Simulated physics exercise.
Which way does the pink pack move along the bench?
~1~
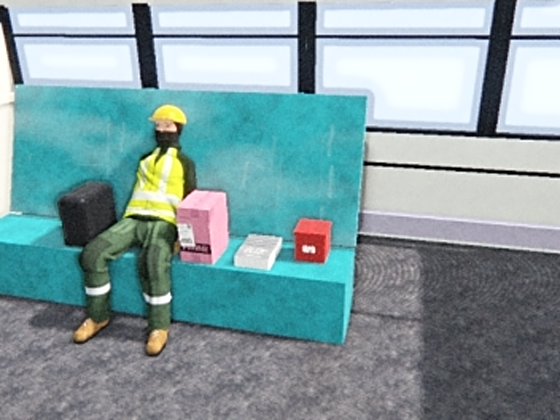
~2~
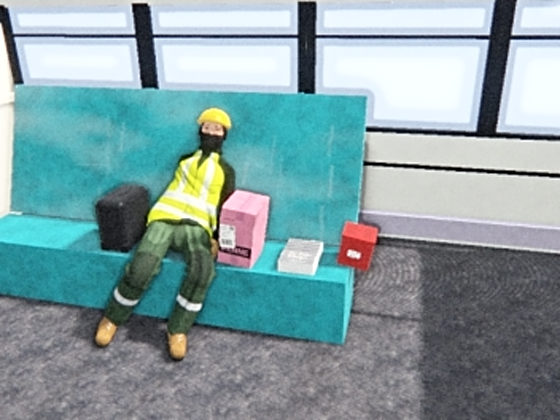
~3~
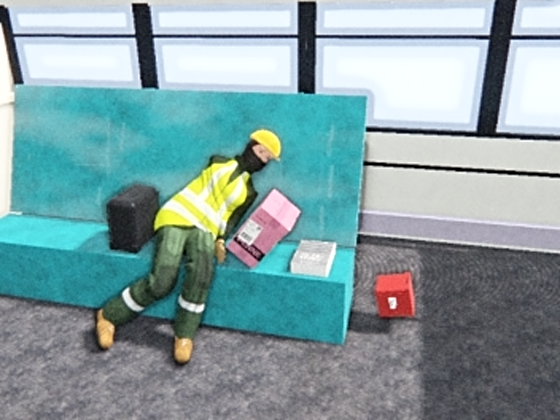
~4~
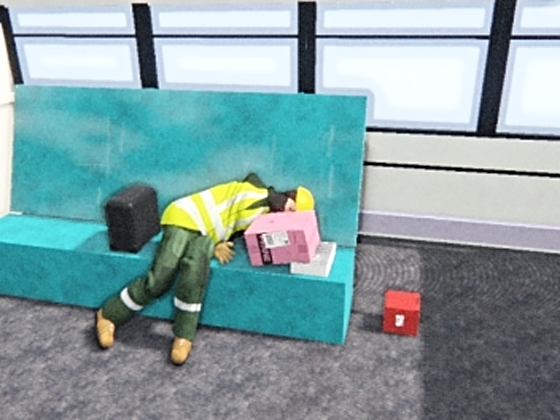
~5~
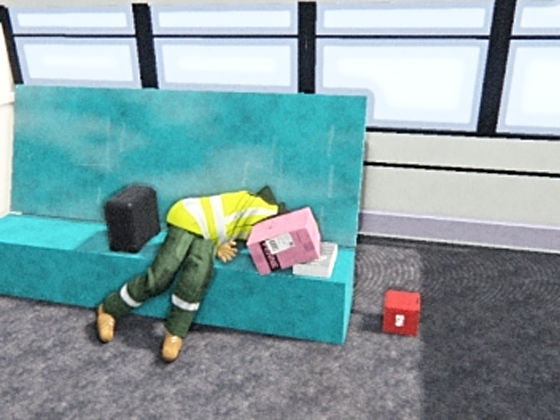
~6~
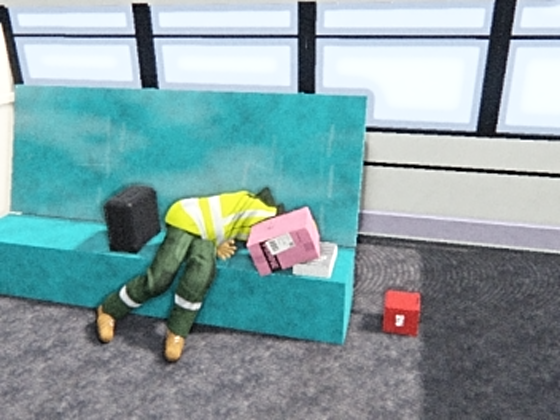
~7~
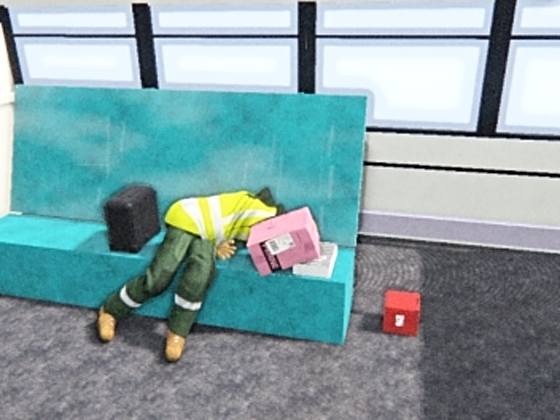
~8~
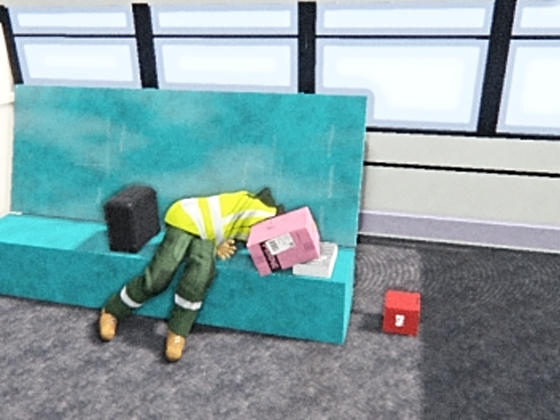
The pink pack moves to the right along the bench, tipping over as it goes.
